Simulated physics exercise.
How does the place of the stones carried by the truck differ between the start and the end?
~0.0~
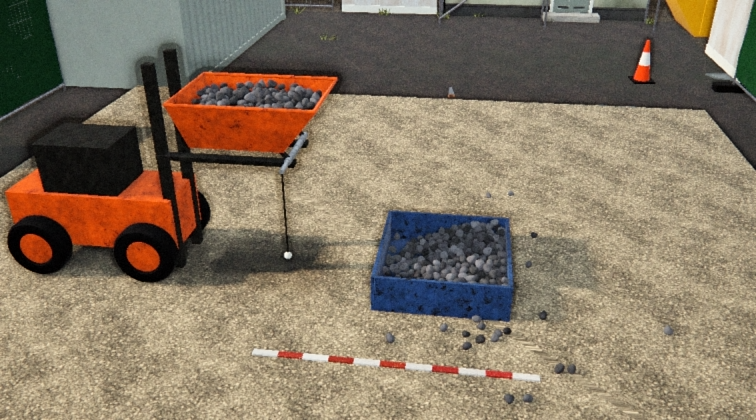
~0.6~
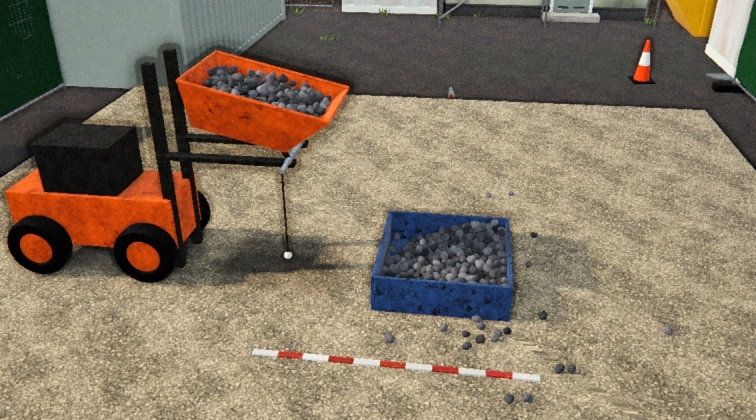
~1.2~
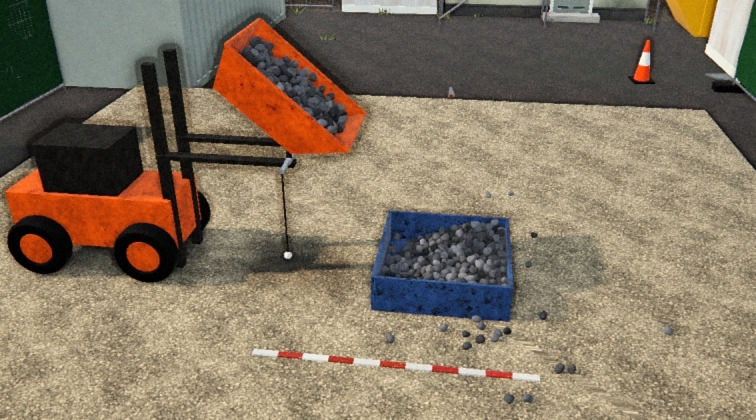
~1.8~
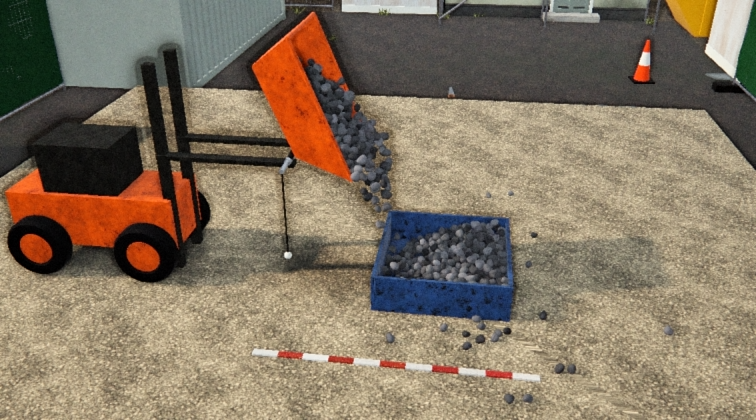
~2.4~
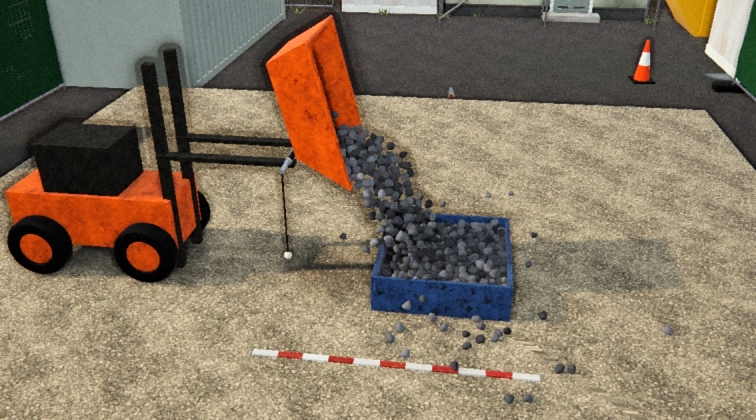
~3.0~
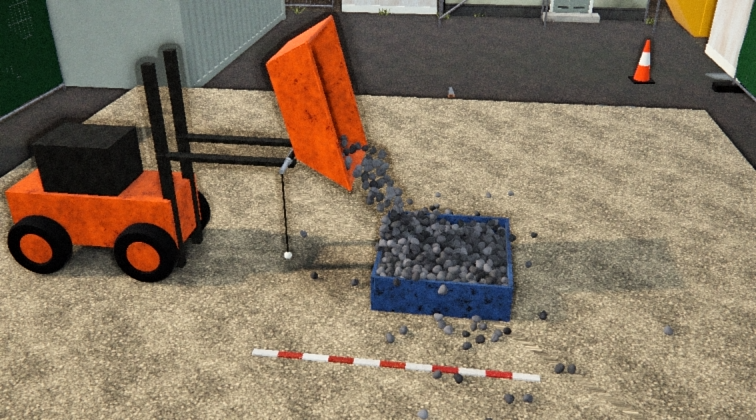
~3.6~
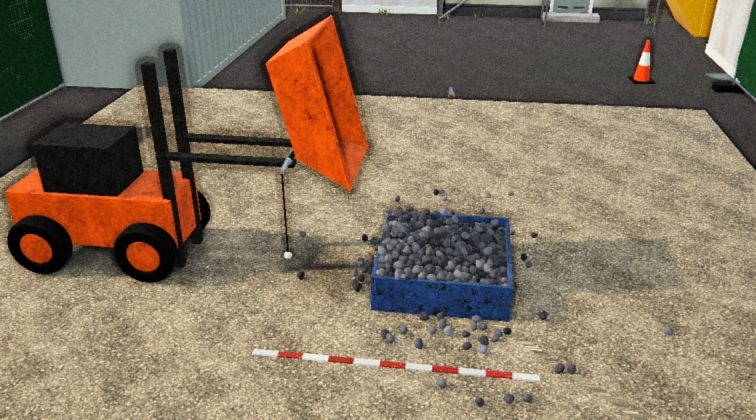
At the start they lie in the raised orange skip on the left. By the end they are lower and further right, mostly heaped in the blue bin, with a few on the ground around it.
